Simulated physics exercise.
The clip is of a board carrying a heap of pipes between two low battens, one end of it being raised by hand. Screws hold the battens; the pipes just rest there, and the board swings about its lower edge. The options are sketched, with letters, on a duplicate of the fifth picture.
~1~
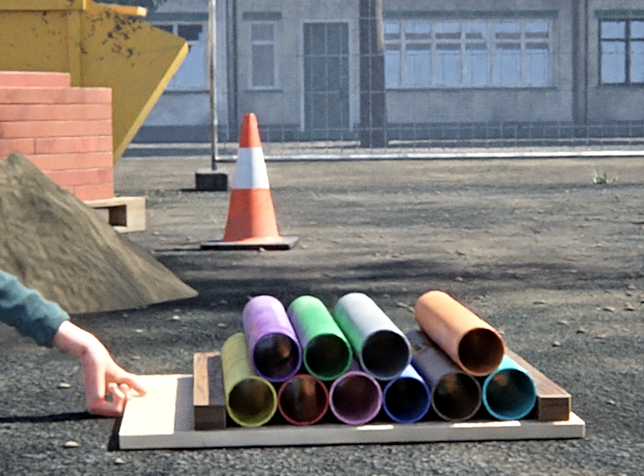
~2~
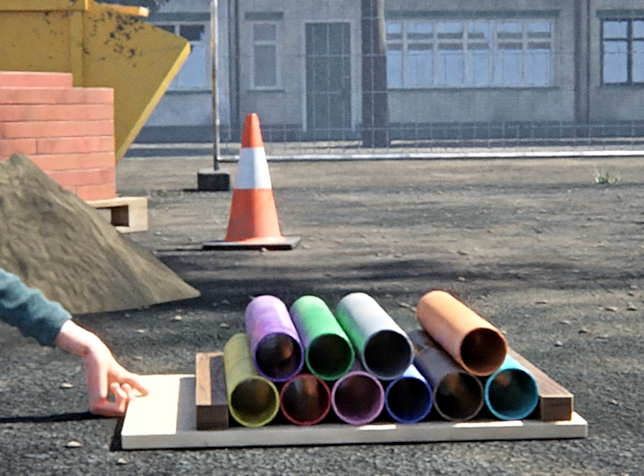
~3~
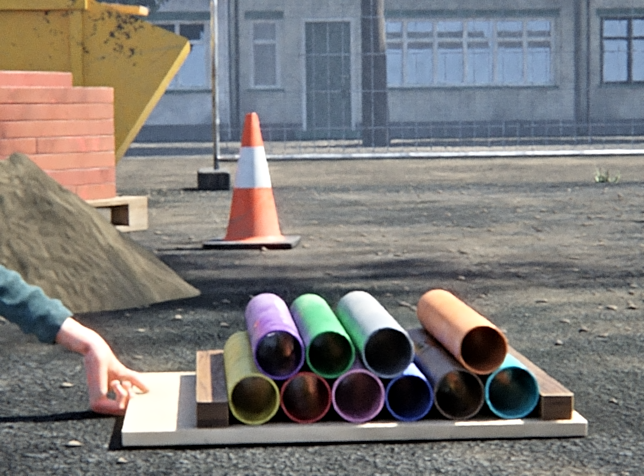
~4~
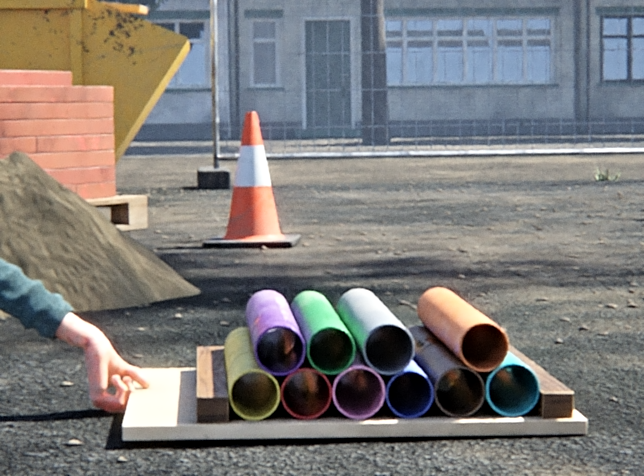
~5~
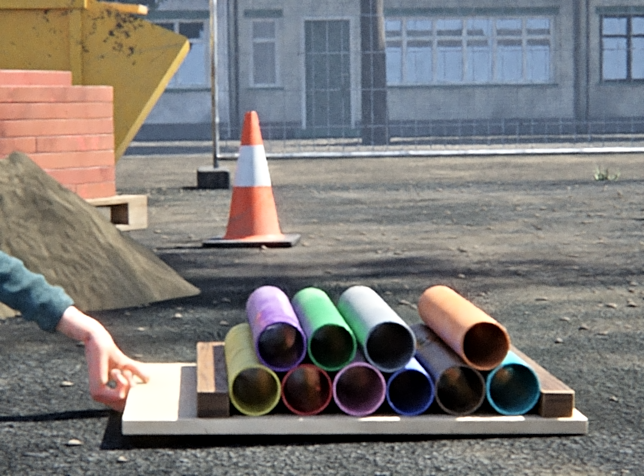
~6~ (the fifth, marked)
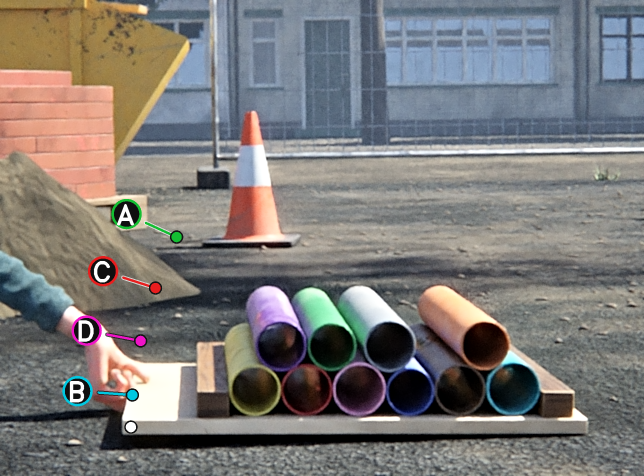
On a gravelly yard with a traffic cone, a sand heap and bricks behind, a hand at the left holds the end of a pale board stacked with colourful pipes between two wooden strips. The hand then lifts that end very slightly, and the pipes rise a little with it, keeping their places in the stack.
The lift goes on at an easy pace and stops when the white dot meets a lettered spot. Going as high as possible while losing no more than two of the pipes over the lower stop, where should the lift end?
No higher than A.
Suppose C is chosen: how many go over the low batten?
With C, none.
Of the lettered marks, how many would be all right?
Four of them.
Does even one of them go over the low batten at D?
No.
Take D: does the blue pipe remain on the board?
The blue pipe: Yes.
On the marked copy, A at (176, 237); B at (132, 395); C at (155, 288); D at (141, 341); the white dot at (131, 427).
With A. Early on, board at 18°.
Further on, board at 26°.
At the end, board at 26°, two over the low batten (grey, orange).
As for the rest, B none over the low batten; C none over the low batten; D none over the low batten.
